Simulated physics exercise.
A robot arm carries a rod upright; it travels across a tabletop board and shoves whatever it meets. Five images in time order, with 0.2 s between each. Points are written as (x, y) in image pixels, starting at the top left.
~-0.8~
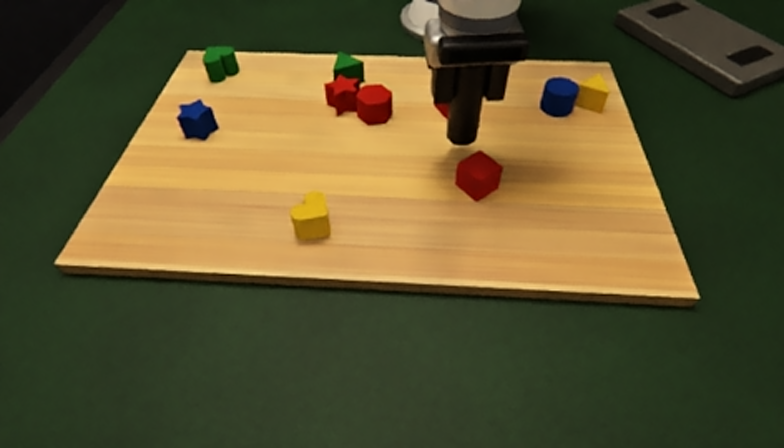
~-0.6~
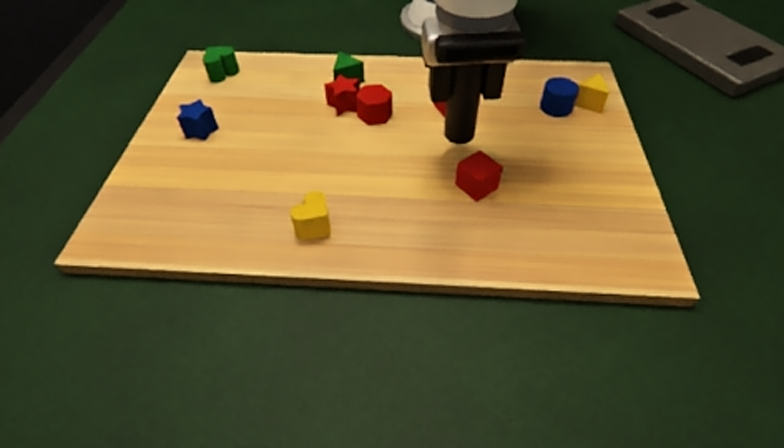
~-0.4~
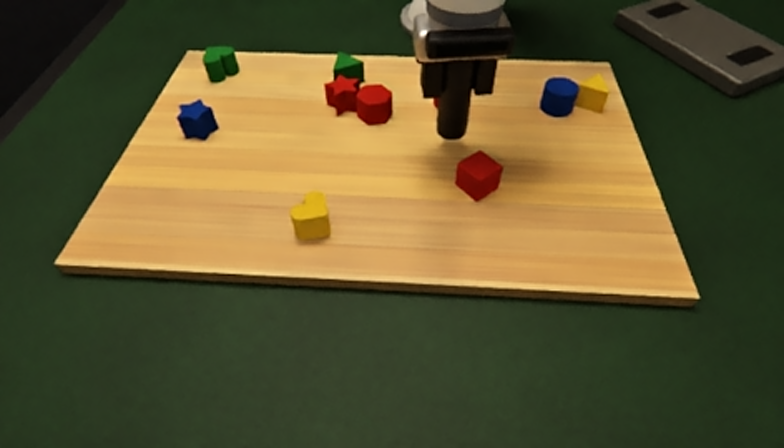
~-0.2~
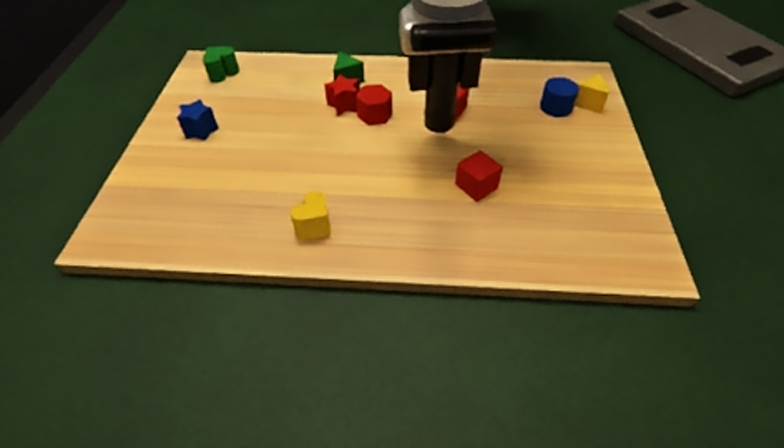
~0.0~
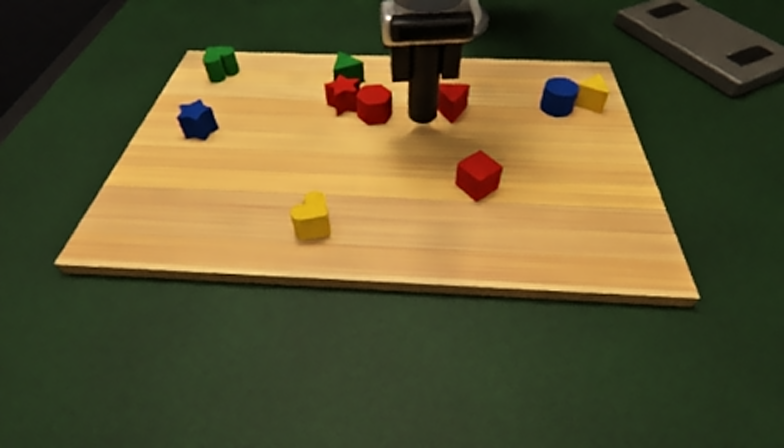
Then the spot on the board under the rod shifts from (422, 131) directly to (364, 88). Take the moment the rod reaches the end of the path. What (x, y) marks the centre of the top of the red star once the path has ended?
It should be at (322, 84) by then.
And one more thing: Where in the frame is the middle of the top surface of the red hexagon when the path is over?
It will likely be found at (351, 88).
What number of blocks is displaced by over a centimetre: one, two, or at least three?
Displaced: Two.
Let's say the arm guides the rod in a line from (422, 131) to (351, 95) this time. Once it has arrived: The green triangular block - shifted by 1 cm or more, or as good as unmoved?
At the end of the path, the green triangular block remains in its old spot.
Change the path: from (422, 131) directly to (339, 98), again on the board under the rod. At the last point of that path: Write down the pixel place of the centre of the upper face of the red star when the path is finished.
It should be at about (283, 68).
What follows on the original path. One third of the way, rod (401, 100); red hexagon (371, 93).
Two thirds of the way, rod (381, 86); red star (325, 84), turned 15° clockwise; red hexagon (353, 88), turned 50° anticlockwise.
At the end, rod (363, 72); red star (322, 84); green triangular block (344, 59), turned 10° anticlockwise; red hexagon (351, 88), turned 60° anticlockwise; red triangular block unmoved.
